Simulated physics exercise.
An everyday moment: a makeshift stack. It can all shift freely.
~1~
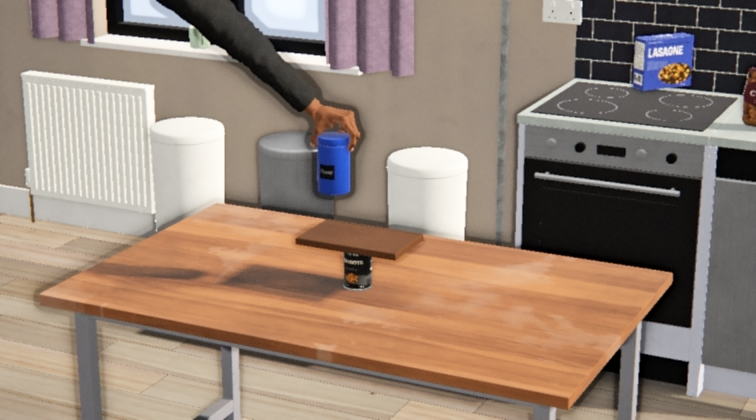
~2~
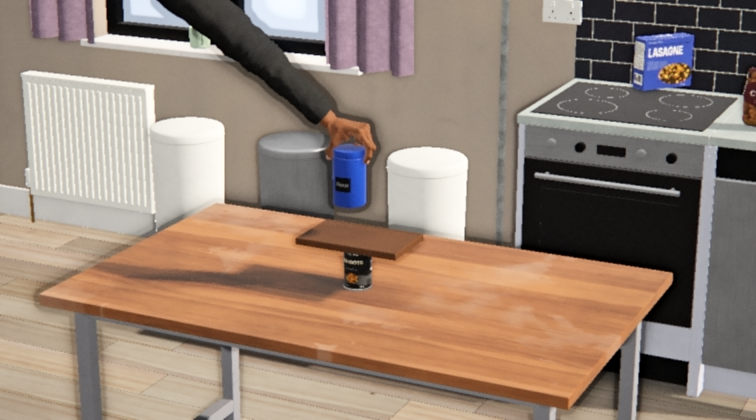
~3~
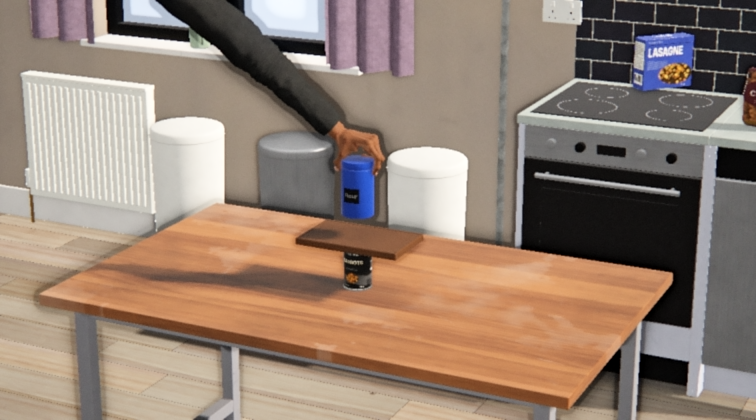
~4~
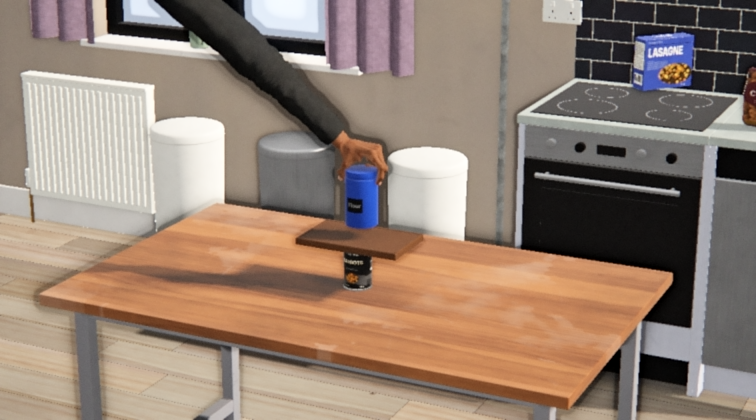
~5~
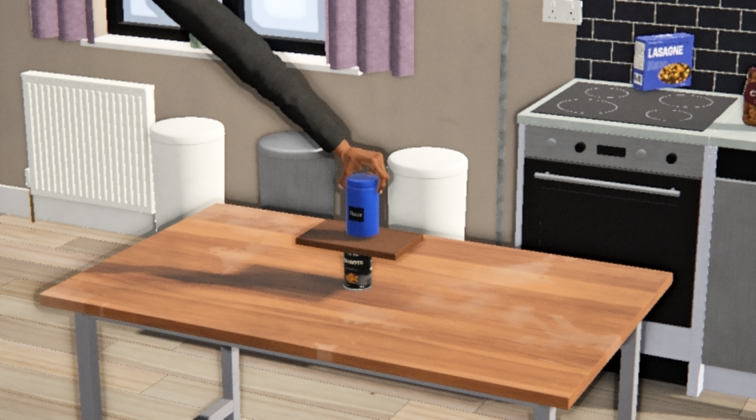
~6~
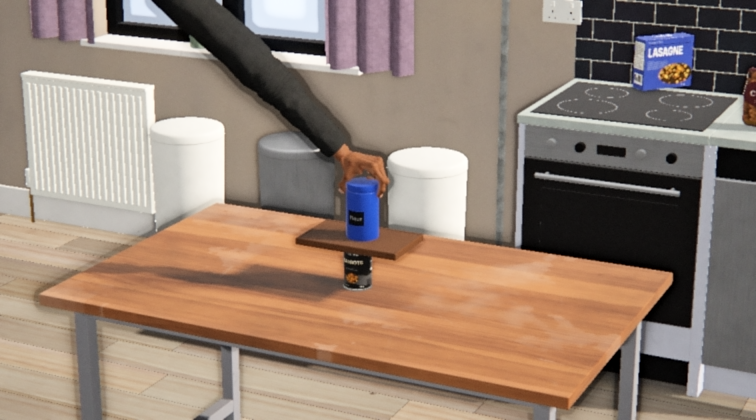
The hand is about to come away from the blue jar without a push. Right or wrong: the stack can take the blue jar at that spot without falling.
Right.
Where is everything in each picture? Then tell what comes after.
Coming down; blue jar (334, 163); black tin (358, 265), in the first picture.
Coming down; blue jar (350, 176); black tin (358, 265), in the second picture.
Coming down; blue jar (358, 187); black tin (358, 265), in the third picture.
Coming down; blue jar (361, 197); black tin (358, 265), in the fourth picture.
Coming down; blue jar (363, 205); black tin (358, 265), in the fifth picture.
In place under the hand; blue jar (363, 209); black tin (358, 265), in the sixth picture.
Then, 0.30 s after the last picture, nothing has stirred.
Then, 0.70 s after the last picture, blue jar resting near (363, 210).
At rest, all 3 in place. Seen from the same camera at the end, blue jar near (363, 210). The stack stays up.
